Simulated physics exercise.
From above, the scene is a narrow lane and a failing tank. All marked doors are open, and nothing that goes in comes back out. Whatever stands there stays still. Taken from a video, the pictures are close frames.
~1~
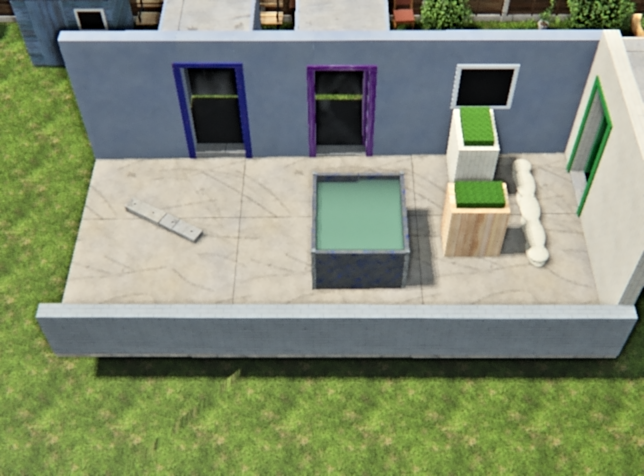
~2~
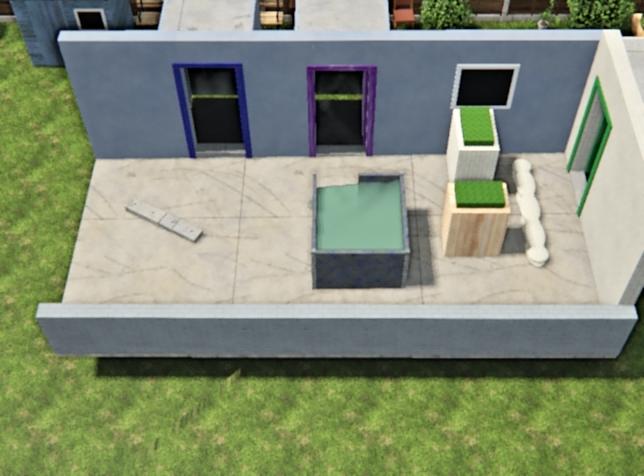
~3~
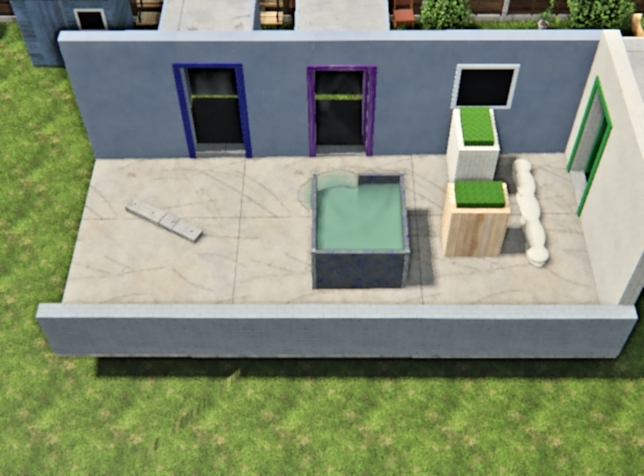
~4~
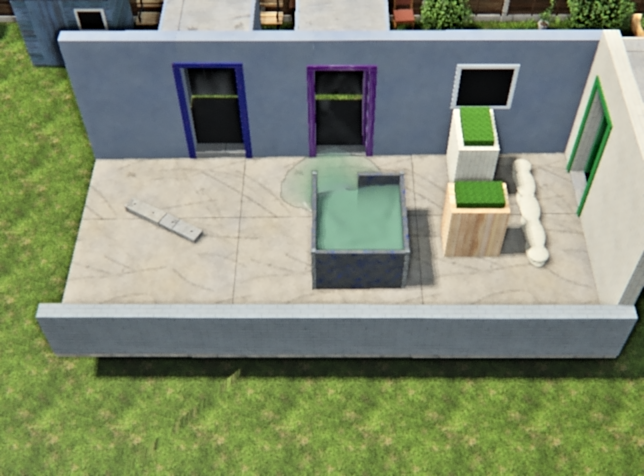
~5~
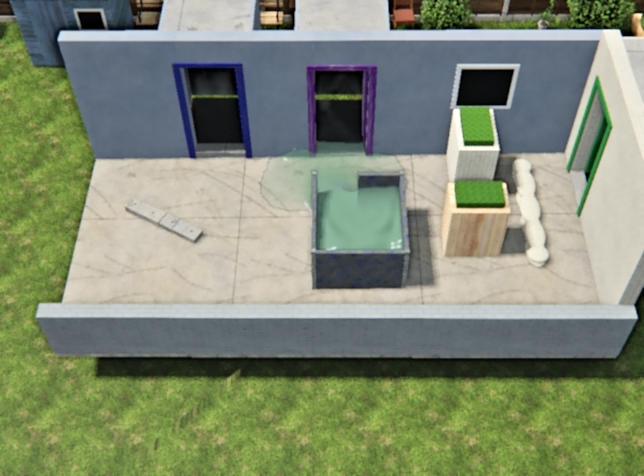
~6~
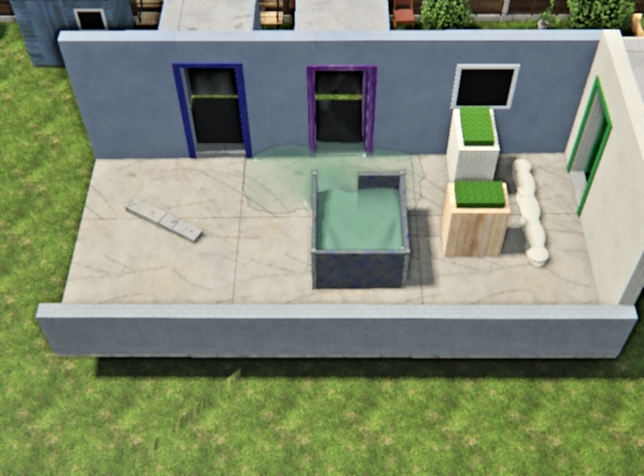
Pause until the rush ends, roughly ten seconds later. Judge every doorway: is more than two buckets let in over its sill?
As I see it, the blue door is going to stay within two buckets, the purple door is going to be swamped, the green door is going to stay within two buckets.
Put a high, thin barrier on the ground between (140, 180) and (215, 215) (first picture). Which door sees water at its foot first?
First comes the purple one.
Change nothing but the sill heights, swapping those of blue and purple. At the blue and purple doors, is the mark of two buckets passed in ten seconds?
Then: The blue door exceeds the limit; the purple door exceeds the limit.
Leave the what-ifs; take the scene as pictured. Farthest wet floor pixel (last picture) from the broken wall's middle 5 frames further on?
I'd put it around (119, 162).
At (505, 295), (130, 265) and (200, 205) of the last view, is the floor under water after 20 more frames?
Point 1: Not wet; point 2: Not wet; point 3: Drenched.
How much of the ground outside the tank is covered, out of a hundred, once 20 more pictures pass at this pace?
I'd guess some 35 per cent.
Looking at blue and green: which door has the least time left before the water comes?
Answer: The door marked blue.
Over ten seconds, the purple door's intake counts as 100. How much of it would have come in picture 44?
Some 90 per cent.
A moment on, water covers 15 % of the floor; the blue door wet at the sill, nothing in, the purple door far over two buckets in, the green door not reached.
Next, water covers 30 % of the floor; the blue door wet at the sill, nothing in, the purple door far over two buckets in, the green door not reached.
Then, water covers 35 % of the floor; the blue door wet at the sill, nothing in, the purple door far over two buckets in, the green door wet at the sill, nothing in.
Later, water covers 40 % of the floor; the blue door wet at the sill, nothing in, the purple door far over two buckets in, the green door wet at the sill, nothing in.
In the end, water covers 45 % of the floor; the blue door wet at the sill, nothing in, the purple door far over two buckets in, the green door wet at the sill, nothing in.
